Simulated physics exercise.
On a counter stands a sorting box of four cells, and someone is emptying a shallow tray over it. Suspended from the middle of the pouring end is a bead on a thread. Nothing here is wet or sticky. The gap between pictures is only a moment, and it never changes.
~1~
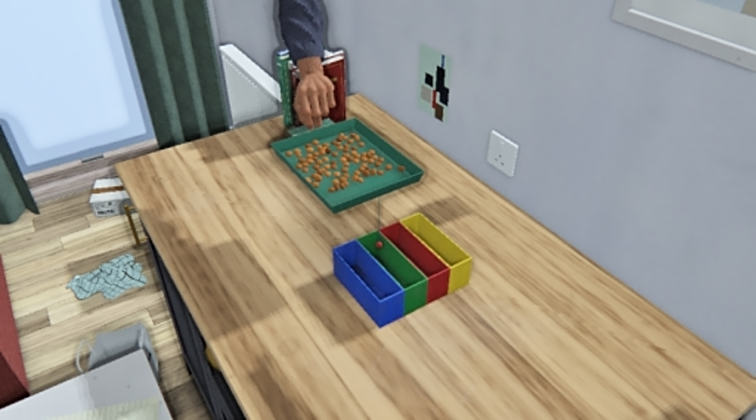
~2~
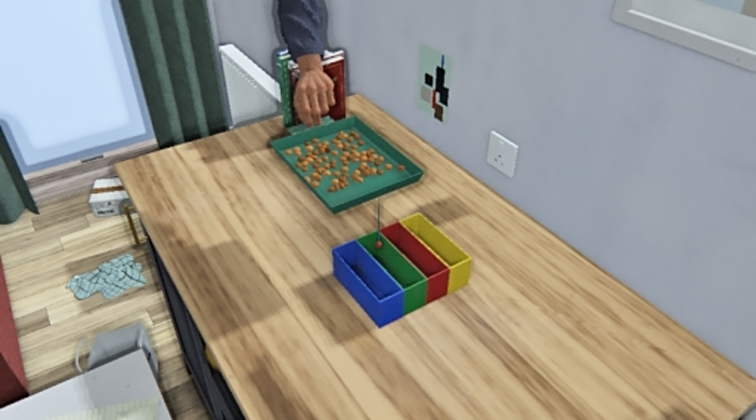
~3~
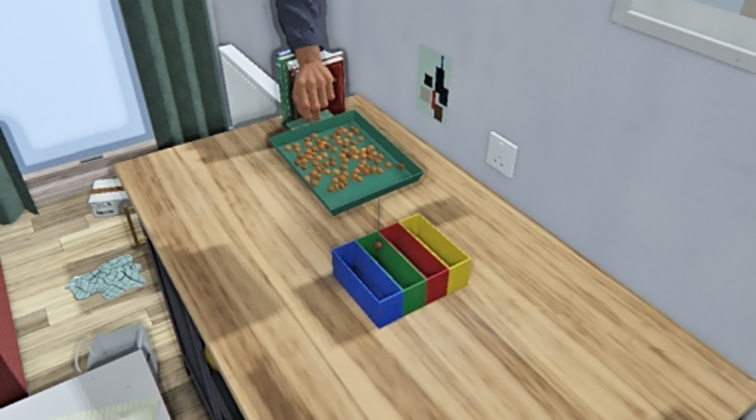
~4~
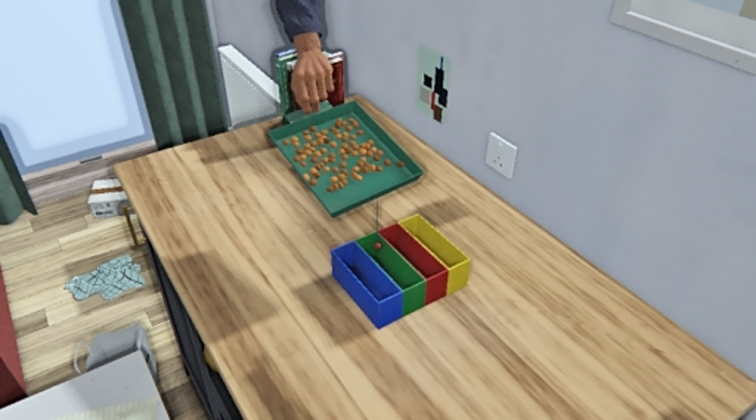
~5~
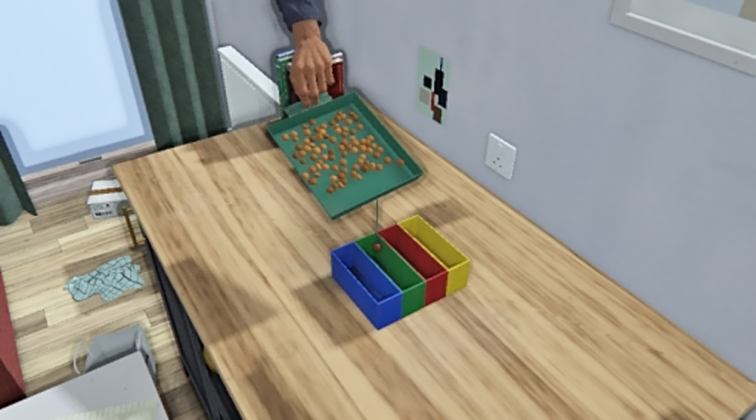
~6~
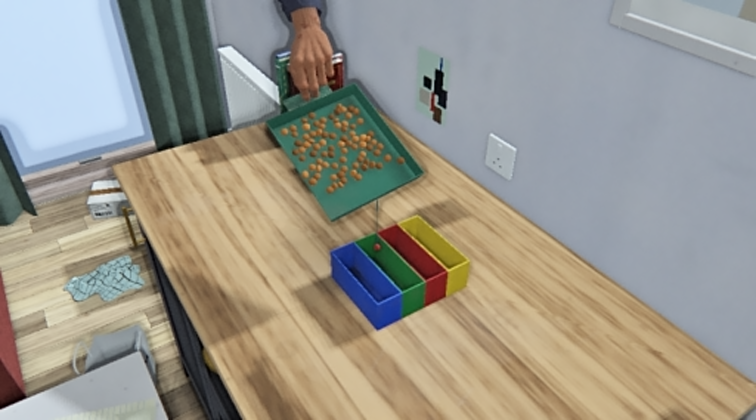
A hand lifts the far end of a green tray of small orange-brown bits.
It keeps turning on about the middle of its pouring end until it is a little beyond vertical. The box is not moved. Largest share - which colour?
Blue cell.
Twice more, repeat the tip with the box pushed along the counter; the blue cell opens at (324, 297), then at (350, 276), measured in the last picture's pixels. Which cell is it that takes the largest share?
That green cell, then the cell in blue.
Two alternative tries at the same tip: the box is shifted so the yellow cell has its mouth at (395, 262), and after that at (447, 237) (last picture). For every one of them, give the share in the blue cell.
Roughly 10% on the first try and 0% on the second.
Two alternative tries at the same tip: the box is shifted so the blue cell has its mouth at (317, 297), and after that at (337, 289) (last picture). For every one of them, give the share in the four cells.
First try: Around 100 percent; second try: Around 100 percent.
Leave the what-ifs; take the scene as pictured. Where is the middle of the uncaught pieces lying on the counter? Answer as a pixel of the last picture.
Their middle ends up at roughly (336, 320).
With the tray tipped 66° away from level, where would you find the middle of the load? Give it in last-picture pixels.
Look around (347, 204) in the last picture.
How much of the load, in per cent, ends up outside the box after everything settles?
Roughly 70 in a hundred.
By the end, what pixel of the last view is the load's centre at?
(349, 314).
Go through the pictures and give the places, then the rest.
The first picture shows corners of the pouring end at (333, 203) and (419, 171), level; middle of the load at (343, 160), bits of cat kibble; bead on its thread at (379, 245); blue cell at (392, 307); green cell at (415, 295); red cell at (438, 284); yellow cell at (460, 273).
The second picture shows corners of the pouring end at (333, 204) and (419, 171), level; middle of the load at (343, 159).
The third picture shows corners of the pouring end at (333, 206) and (419, 171), tipped barely, lowest at the left corner; middle of the load at (342, 156).
The fourth picture shows corners of the pouring end at (332, 209) and (419, 171), tipped a little, lowest at the left corner; middle of the load at (332, 156).
The fifth picture shows corners of the pouring end at (332, 212) and (419, 171), tipped clearly, lowest at the left corner; middle of the load at (331, 152).
The sixth picture shows corners of the pouring end at (332, 215) and (419, 171), tipped clearly, lowest at the left corner; middle of the load at (331, 149), a stray few on the move; blue cell at (389, 309); green cell at (413, 298); red cell at (436, 287); yellow cell at (458, 276).
Soon, tray tipped steeply; nearly all on the tray; a stray few falling or outside the box.
A while on, tray tipped past a quarter turn; a small part on the tray; about a quarter in the blue cell; about two thirds falling or outside the box.
Towards the end, tray tipped past a quarter turn; about a third in the blue cell; a stray few in the green cell; about two thirds falling or outside the box.
Finally, tray tipped past a quarter turn; about a third in the blue cell; a stray few in the green cell; none in the red cell; none in the yellow cell; about two thirds outside the box.
